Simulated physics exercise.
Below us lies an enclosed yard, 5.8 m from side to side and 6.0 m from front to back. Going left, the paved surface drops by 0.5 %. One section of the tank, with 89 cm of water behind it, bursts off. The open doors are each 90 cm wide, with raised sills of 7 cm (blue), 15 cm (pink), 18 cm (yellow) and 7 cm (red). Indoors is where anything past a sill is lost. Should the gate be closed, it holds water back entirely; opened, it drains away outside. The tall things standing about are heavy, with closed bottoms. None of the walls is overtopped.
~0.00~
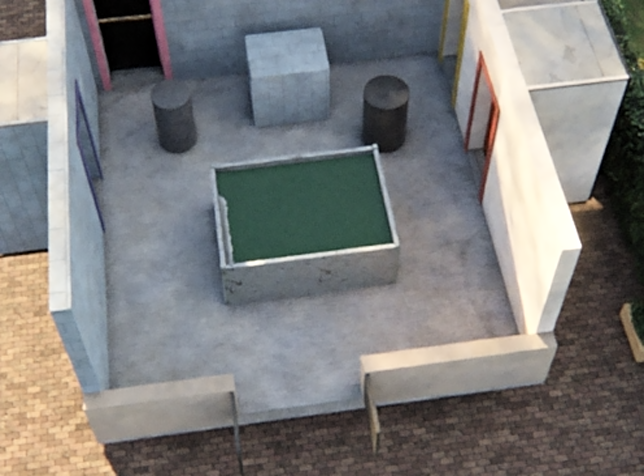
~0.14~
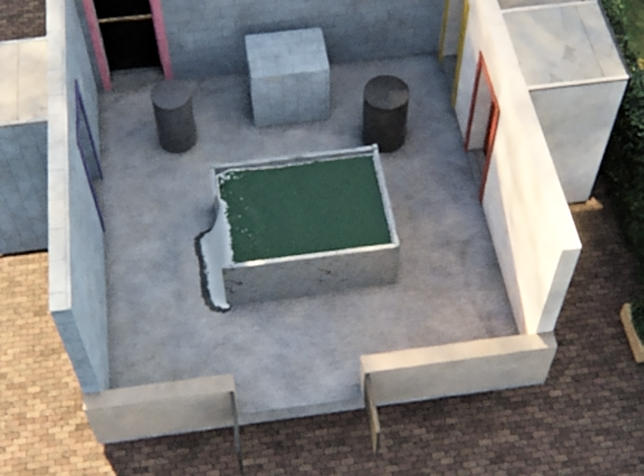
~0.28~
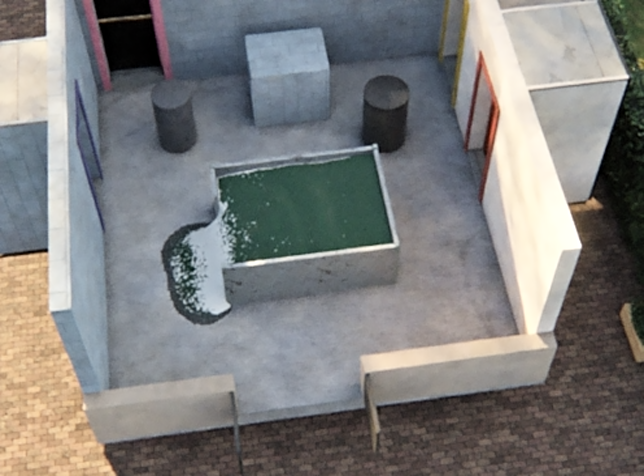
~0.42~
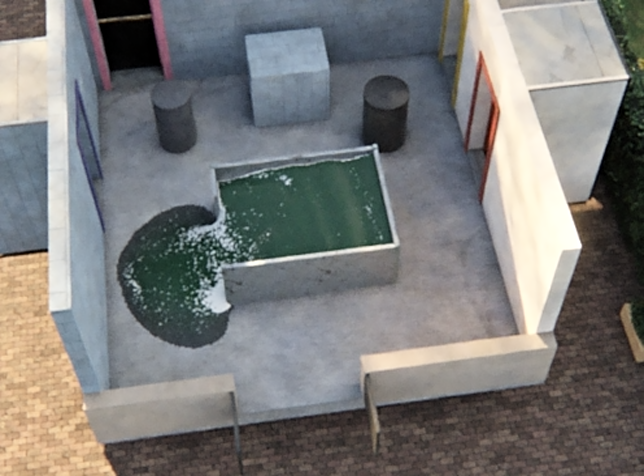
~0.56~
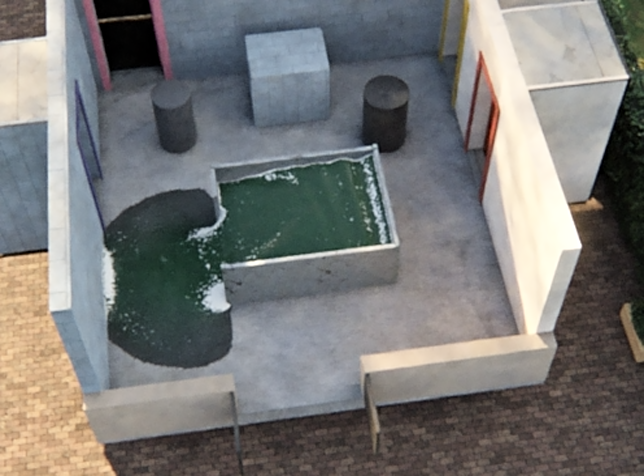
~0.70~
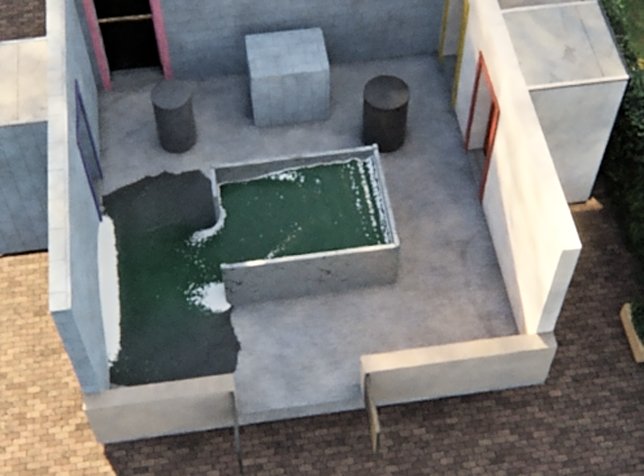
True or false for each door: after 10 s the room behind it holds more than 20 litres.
Blue door: True; pink door: True; yellow door: False; red door: False.
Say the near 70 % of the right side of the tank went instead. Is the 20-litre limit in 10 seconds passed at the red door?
At the red door the limit is exceeded.
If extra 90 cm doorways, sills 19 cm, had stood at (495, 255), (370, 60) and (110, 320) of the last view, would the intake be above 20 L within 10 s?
Per doorway, in order: Insufficient / insufficient / sufficient.
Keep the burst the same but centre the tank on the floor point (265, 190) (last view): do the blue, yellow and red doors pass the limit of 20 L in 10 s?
For the blue door, the amount is too high; for the yellow door, the amount is acceptable; for the red door, the amount is acceptable.
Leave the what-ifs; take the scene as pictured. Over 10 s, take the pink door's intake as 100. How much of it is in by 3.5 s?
65 percent or so by then.
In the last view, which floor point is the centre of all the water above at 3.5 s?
About (235, 265).
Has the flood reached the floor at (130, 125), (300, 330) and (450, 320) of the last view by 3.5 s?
First spot soaked, second soaked, third soaked.
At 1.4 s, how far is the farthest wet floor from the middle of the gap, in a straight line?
About 3.8 m out.
After 1.4 s water covers 25 % of the floor and is deepest (70 cm) near (112, 415); blue door 20 cm at the sill, 23 L in, pink door not reached, yellow door not reached, red door not reached.
After 2.2 s water covers 40 % of the floor and is deepest (57 cm) near (112, 403); blue door 18 cm at the sill, 67 L in, pink door 27 cm at the sill, 5 L in, yellow door not reached, red door not reached.
After 3.5 s water covers 70 % of the floor and is deepest (32 cm) near (112, 415); blue door 13 cm at the sill, 112 L in, pink door 27 cm at the sill, 100 L in, yellow door not reached, red door not reached.
After 6.0 s water covers 90 % of the floor and is deepest (20 cm) near (112, 415); blue door 9 cm at the sill, 141 L in, pink door 17 cm at the sill, 151 L in, yellow door 10 cm at the sill, 0 L in, red door 5 cm at the sill, 0 L in.
After 10.0 s water covers 95 % of the floor and is deepest (18 cm) near (329, 87); blue door 10 cm at the sill, 149 L in, pink door 12 cm at the sill, 154 L in, yellow door 15 cm at the sill, 0 L in, red door 5 cm at the sill, 0 L in.
